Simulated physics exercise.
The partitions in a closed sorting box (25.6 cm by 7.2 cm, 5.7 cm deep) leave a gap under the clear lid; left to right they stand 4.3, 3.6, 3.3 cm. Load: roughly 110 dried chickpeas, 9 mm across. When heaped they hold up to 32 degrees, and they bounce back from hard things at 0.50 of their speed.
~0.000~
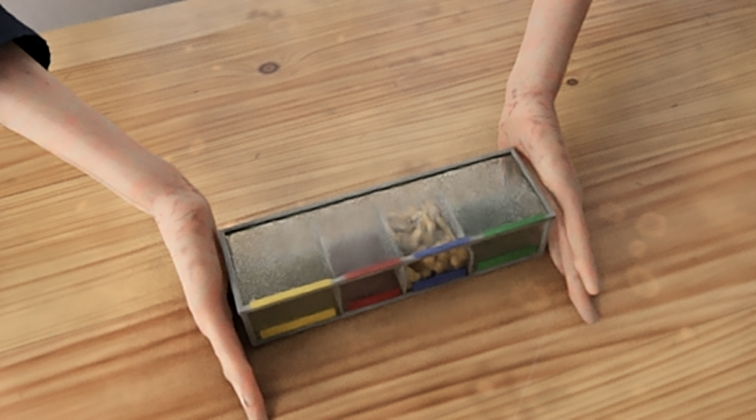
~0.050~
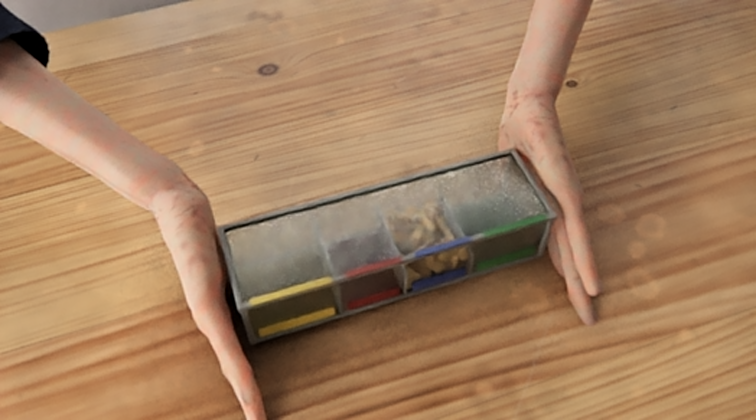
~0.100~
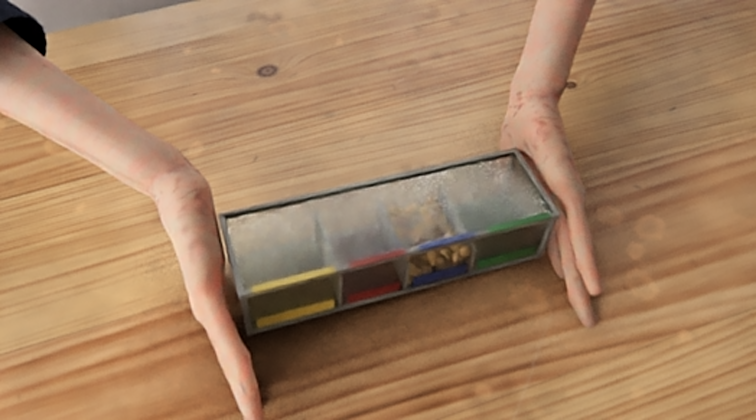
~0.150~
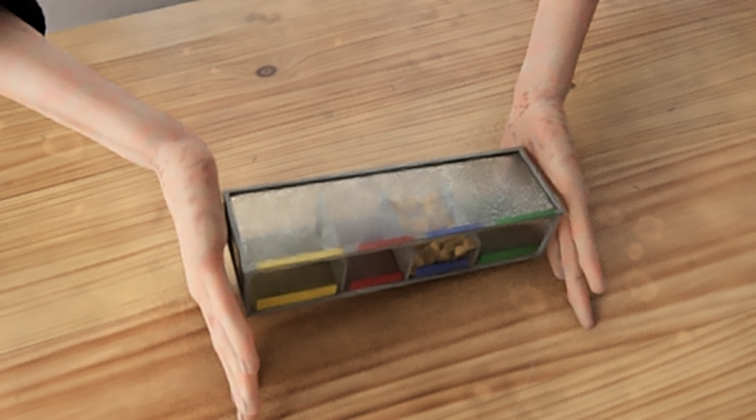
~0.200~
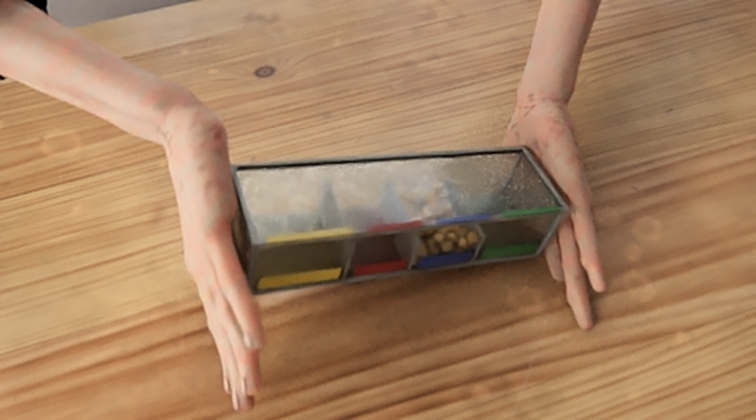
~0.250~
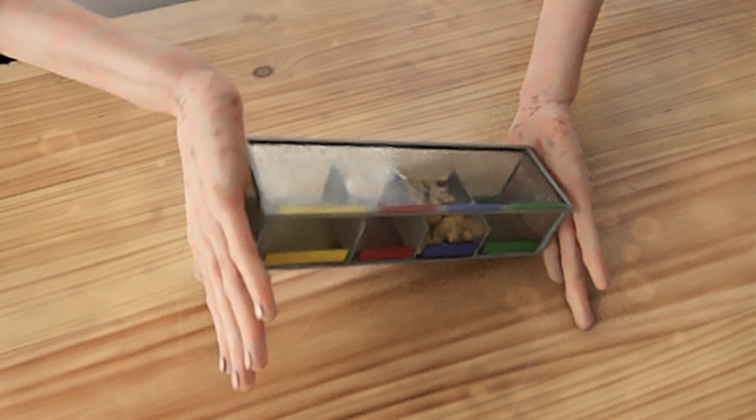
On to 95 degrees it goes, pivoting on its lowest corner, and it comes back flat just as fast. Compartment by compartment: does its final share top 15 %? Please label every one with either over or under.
Labels - red: Under; blue: Over; green: Over; yellow: Under.
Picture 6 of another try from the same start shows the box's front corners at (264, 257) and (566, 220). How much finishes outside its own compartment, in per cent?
It comes to around 60 per cent in that case.
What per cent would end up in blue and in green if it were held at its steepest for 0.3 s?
That would leave blue with 35 percent and green with 65 percent.
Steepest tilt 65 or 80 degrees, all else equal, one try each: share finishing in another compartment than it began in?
I'd expect close to 10 and then close to 40 per cent.
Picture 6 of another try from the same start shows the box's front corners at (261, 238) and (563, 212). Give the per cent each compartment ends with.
Final per cent - red: 0; blue: 35; green: 65; yellow: 0.
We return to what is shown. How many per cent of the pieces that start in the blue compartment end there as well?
Around 40 percent stays put.
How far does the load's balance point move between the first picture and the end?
It shifts by roughly 5.5 cm.
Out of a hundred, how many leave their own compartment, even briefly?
Close to 65 in a hundred.
Then, at 0.98 s, tilt 94 degrees; blue 65 %, green 35 %.
After 1.47 s, tilt 41 degrees; blue 35 %, green 65 %.
After 2.03 s, tilt 0 degrees; blue 35 %, green 65 %.
In the end, at 2.4 s, red 0 %, blue 35 %, green 65 %, yellow 0 %.
